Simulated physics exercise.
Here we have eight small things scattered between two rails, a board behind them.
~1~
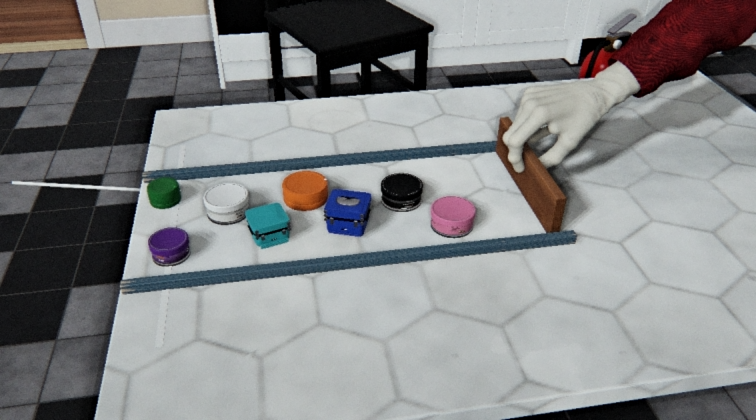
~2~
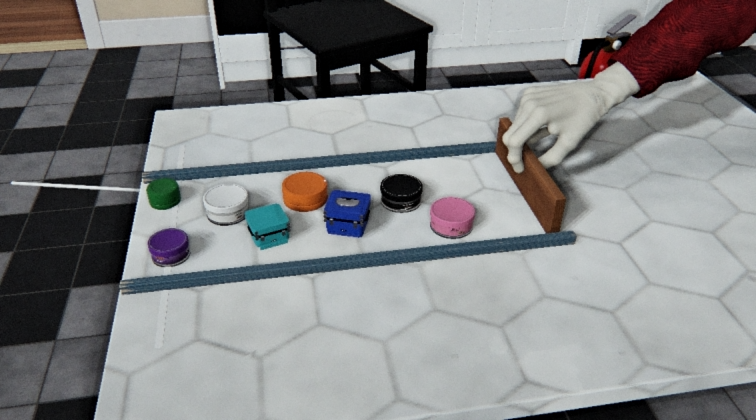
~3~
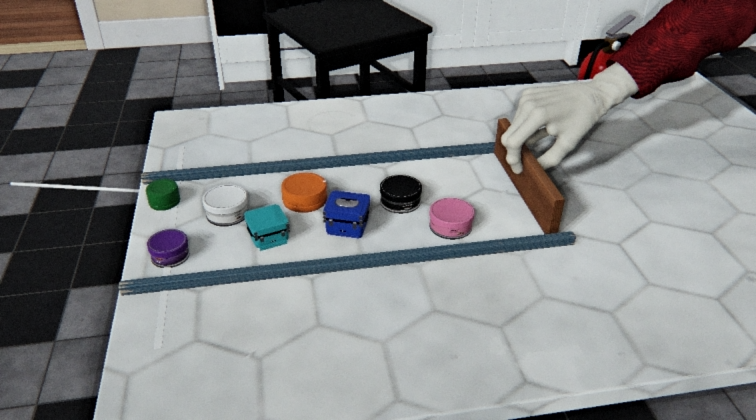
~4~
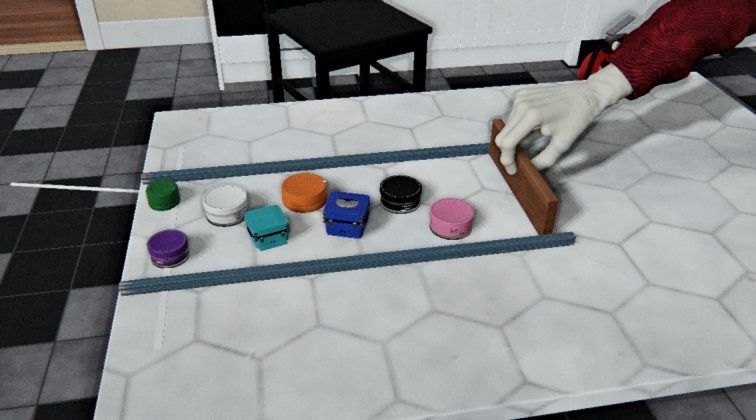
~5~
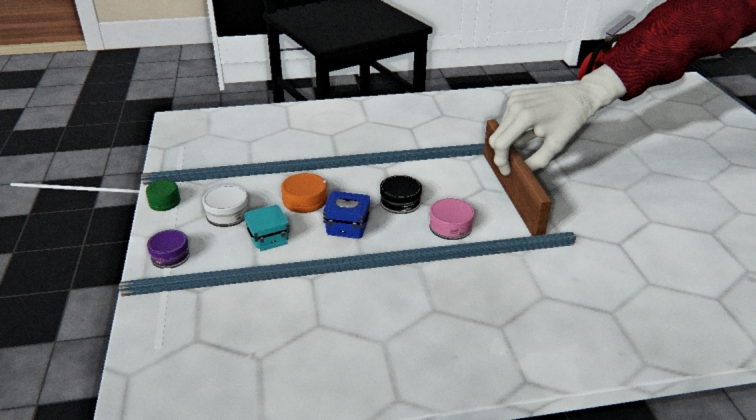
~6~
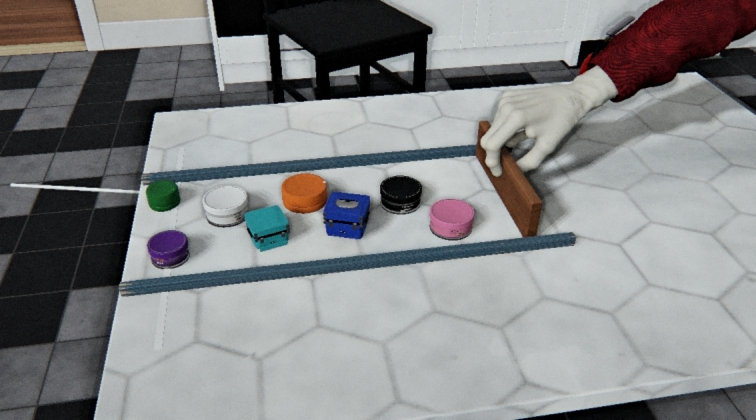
In the video, eight small colourful containers sit between two blue rails on a white hexagon-patterned tabletop, and a white-gloved hand in a red sleeve slides a brown board slightly to the left while the containers stay still.
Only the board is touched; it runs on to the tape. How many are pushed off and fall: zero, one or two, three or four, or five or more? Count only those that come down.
In the end the number that fall off is five or more.
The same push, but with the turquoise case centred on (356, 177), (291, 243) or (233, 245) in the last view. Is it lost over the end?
In that order, it is kept; is lost; is lost.
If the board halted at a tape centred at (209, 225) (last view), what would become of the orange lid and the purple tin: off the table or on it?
The orange lid holds on, the purple tin goes over.
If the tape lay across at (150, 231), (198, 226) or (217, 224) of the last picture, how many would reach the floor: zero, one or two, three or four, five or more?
One after another: Five or over; one to two; just one or two.
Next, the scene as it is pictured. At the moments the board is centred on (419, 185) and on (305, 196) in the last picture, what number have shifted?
By then 2, and 5.
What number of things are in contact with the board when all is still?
That makes 3.
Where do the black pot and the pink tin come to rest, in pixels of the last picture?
About (149, 218), and the other about (142, 259).
A little later, none off yet; green lid at rest near (163, 196); purple tin at rest near (169, 250); white pot at rest near (226, 207).
Next, none off yet; green lid shifted a little near (150, 193); purple tin shifted about its own width near (139, 246); white pot shifted about its own width near (175, 205).
When it is over, the number that fall off is five or more; down, blue case, turquoise case, white pot, purple tin and green lid.
